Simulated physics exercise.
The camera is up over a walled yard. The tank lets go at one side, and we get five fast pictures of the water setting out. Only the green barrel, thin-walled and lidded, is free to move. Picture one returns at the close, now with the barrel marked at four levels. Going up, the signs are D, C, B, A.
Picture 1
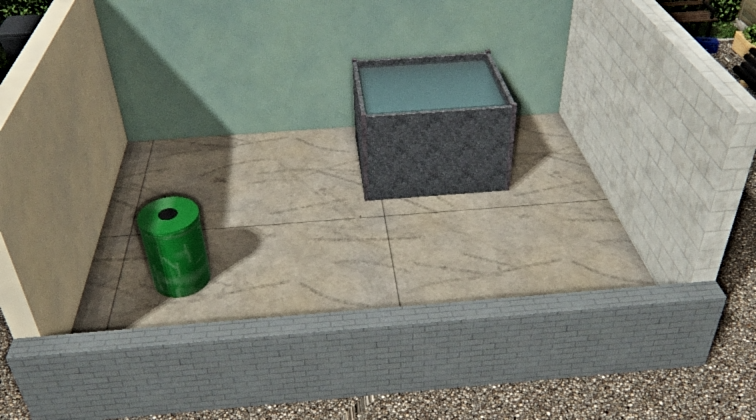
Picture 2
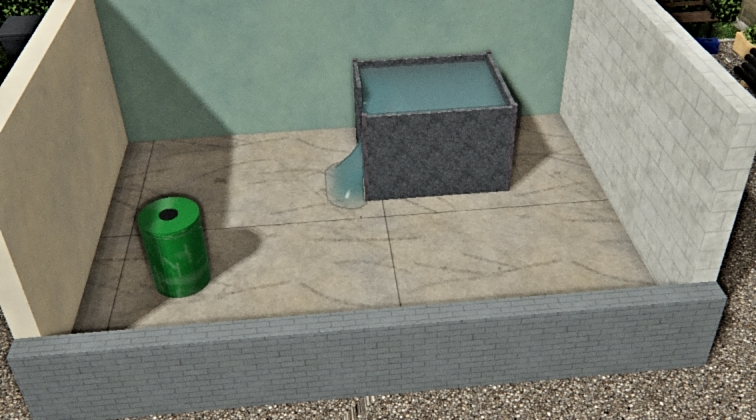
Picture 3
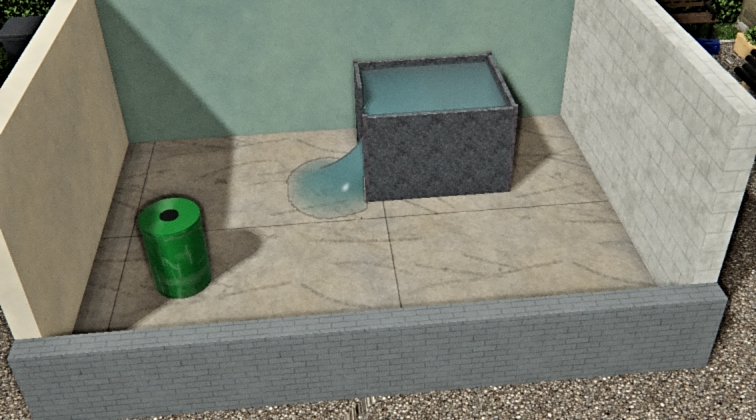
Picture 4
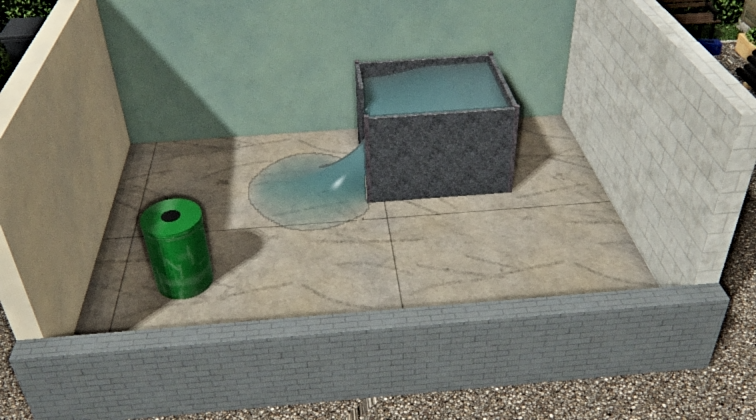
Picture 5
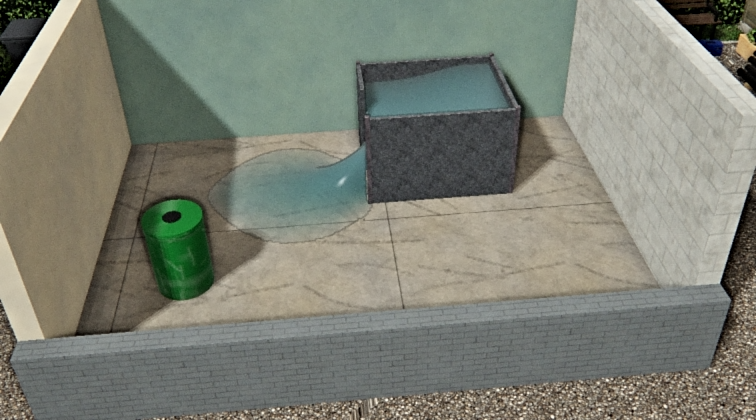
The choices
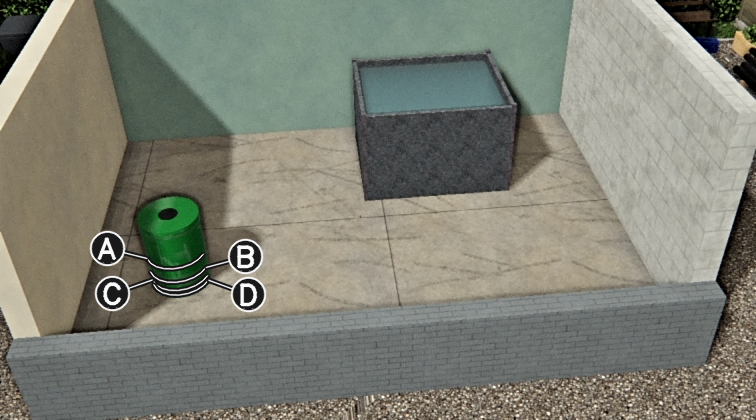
In a walled yard, water pours from the left side of a full dark stone tank and spreads leftward across the paved floor in a widening puddle, while the green barrel at the left stays standing in place.
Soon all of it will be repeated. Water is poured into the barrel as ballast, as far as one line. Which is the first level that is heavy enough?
That is level A.
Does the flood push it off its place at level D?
Yes, that goes wrong.
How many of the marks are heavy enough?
One.
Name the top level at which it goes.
B it is.
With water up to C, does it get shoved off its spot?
Yes.
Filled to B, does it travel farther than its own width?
Yes, clearly.
On the marked copy, A at (173, 268); B at (176, 282); C at (178, 290); D at (179, 295); from the bottom up D, C, B, A.
For level A, it does not move.
For level B, it is pushed about 3 times its own width away.
For level C, it is pushed about 6 times its own width away.
For level D, it is pushed about 4 times its own width away.
